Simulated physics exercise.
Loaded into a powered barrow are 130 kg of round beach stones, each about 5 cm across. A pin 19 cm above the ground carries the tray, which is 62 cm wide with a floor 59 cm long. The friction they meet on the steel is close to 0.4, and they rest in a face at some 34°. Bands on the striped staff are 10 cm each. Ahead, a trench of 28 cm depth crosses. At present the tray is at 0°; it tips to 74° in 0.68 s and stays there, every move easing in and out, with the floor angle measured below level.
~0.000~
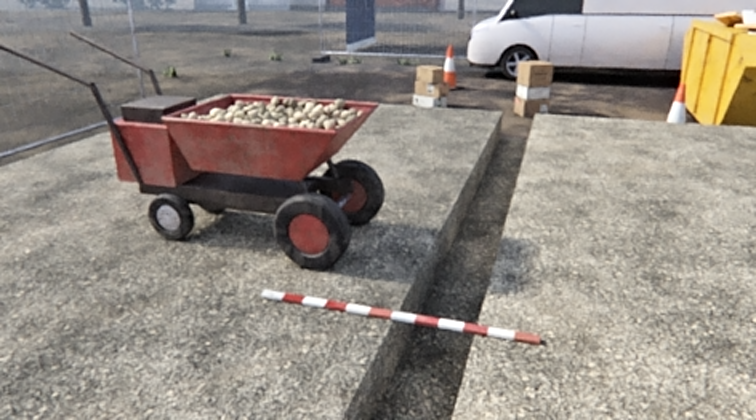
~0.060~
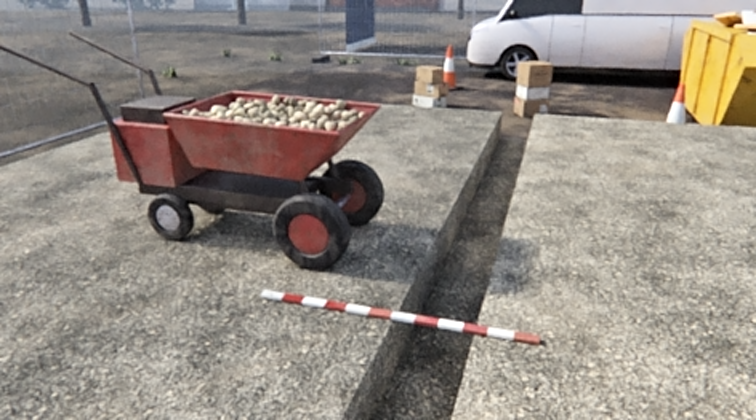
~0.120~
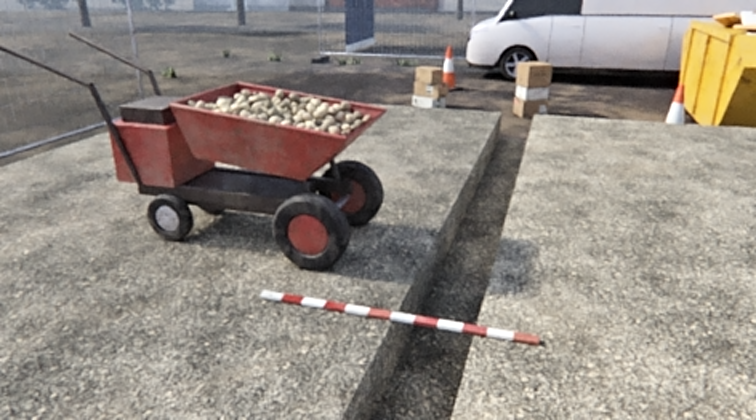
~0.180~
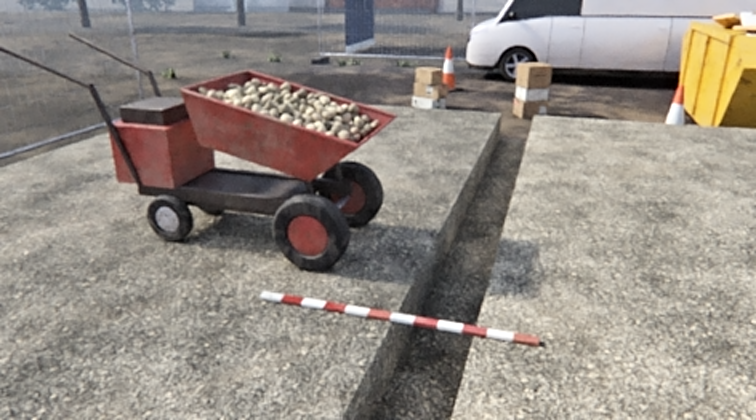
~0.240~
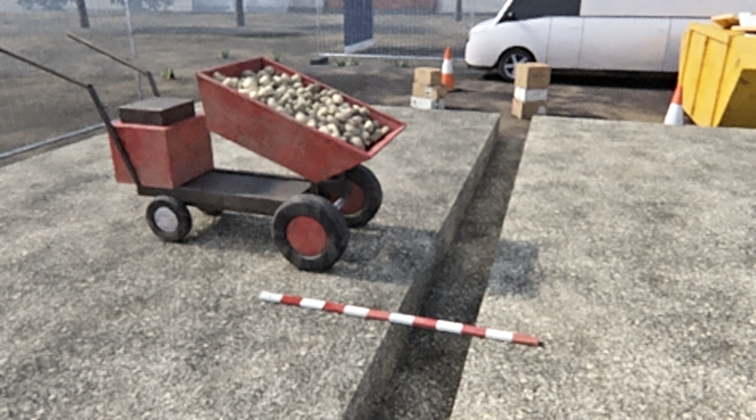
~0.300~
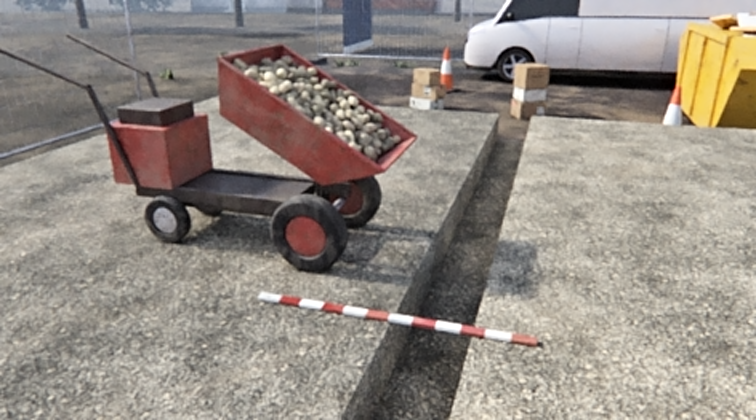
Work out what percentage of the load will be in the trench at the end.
It comes to roughly 65 percent of the load.
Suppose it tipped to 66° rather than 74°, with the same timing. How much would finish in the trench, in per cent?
Around 60 per cent would finish in the trench.
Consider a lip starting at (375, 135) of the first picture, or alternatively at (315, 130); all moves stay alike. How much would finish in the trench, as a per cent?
Estimates: 25 % then 85 %.
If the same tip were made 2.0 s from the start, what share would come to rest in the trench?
My guess is near 90 percent.
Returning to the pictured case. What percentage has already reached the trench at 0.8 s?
Close to 40 per cent has got there by then.
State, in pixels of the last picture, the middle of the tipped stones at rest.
At about pixel (475, 293) in the last view.
After 0.5 s the floor is at 62°; 100 % in the tray; the foremost stones are at (419, 200).
After 0.8 s the floor is at 74°; 52 % in the tray, 40 % in the trench, 7 % past the trench; the foremost stones are at (512, 270).
After 1.1 s the floor is at 74°; 4 % in the tray, 61 % in the trench, 35 % past the trench; the foremost stones are at (715, 282).
After 3.1 s the floor is at 74°; 0 % in the tray, 65 % in the trench, 35 % past the trench; the foremost stones are past the picture's edge.
